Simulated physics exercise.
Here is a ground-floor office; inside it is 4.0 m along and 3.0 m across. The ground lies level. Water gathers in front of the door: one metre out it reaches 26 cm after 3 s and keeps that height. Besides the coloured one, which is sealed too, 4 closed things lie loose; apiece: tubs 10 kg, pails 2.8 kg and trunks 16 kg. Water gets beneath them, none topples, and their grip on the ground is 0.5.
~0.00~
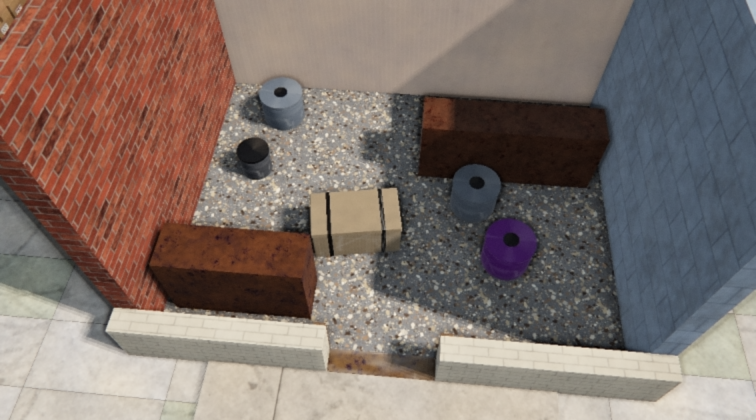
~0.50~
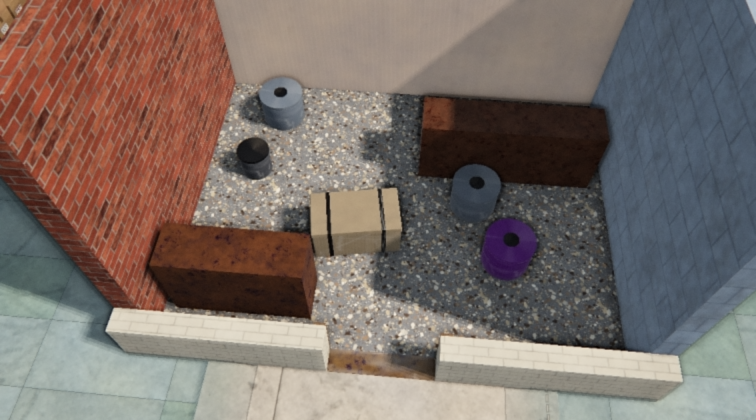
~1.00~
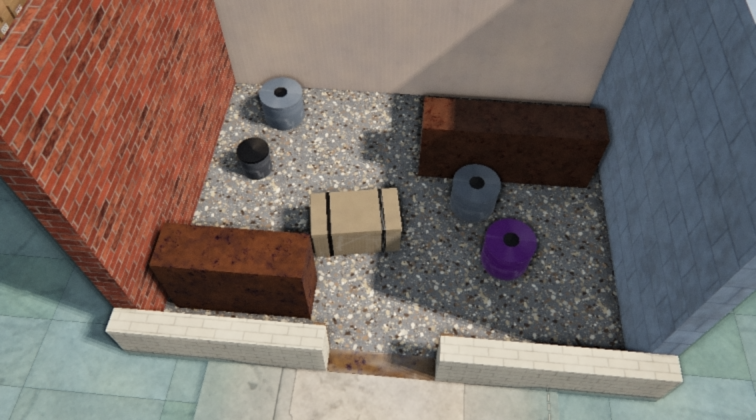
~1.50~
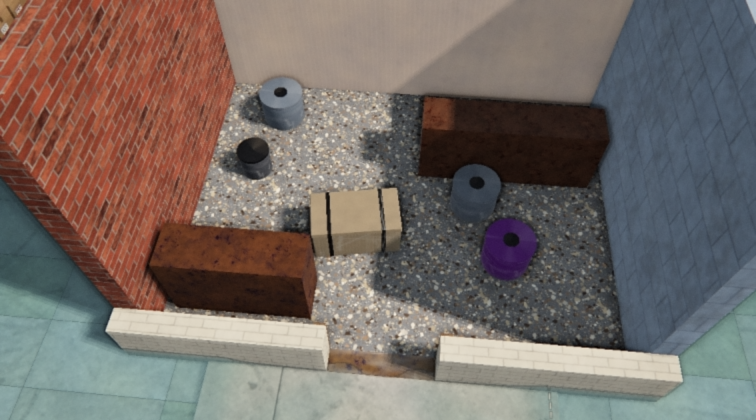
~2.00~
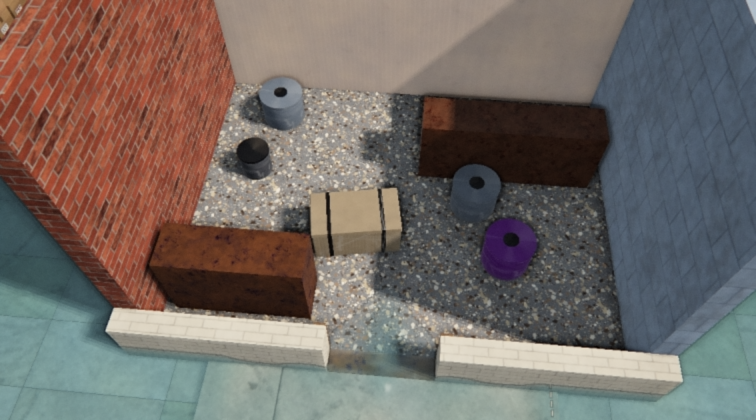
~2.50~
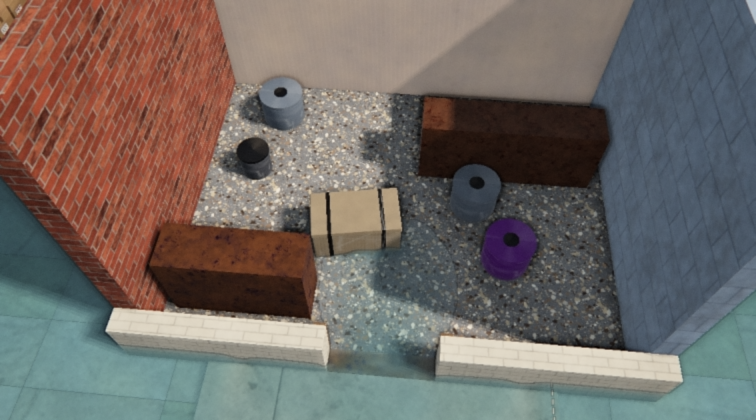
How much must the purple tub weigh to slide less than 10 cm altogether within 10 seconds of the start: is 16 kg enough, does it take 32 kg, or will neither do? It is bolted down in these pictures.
Verdict: The smaller load will do.
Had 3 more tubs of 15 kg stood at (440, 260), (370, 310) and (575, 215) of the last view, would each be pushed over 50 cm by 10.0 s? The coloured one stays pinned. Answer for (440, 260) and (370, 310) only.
In that order: More, past it.
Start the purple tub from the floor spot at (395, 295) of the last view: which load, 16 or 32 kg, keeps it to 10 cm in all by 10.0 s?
Neither is enough.
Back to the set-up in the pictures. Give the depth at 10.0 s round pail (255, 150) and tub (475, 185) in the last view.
Roughly 14 and 10 cm.
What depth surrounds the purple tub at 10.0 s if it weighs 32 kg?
About 8 cm.
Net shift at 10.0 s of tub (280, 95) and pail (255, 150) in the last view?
In that order: 150 cm, 100 cm.
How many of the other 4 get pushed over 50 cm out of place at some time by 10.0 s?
4 of them.
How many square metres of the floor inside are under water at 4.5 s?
About 8.5 m2.
After 3.5 s the purple tub would be 0 cm from its start with 16 kg and 0 cm from its start with 32 kg; 4 cm of water round it then.
After 4.5 s the purple tub would be 0 cm from its start with 16 kg and 0 cm from its start with 32 kg; 4 cm of water round it then.
After 7.0 s the purple tub would be 0 cm from its start with 16 kg and 0 cm from its start with 32 kg; 6 cm of water round it then.
After 10.0 s the purple tub would be 2 cm from its start with 16 kg and 0 cm from its start with 32 kg; 8 cm of water round it then.
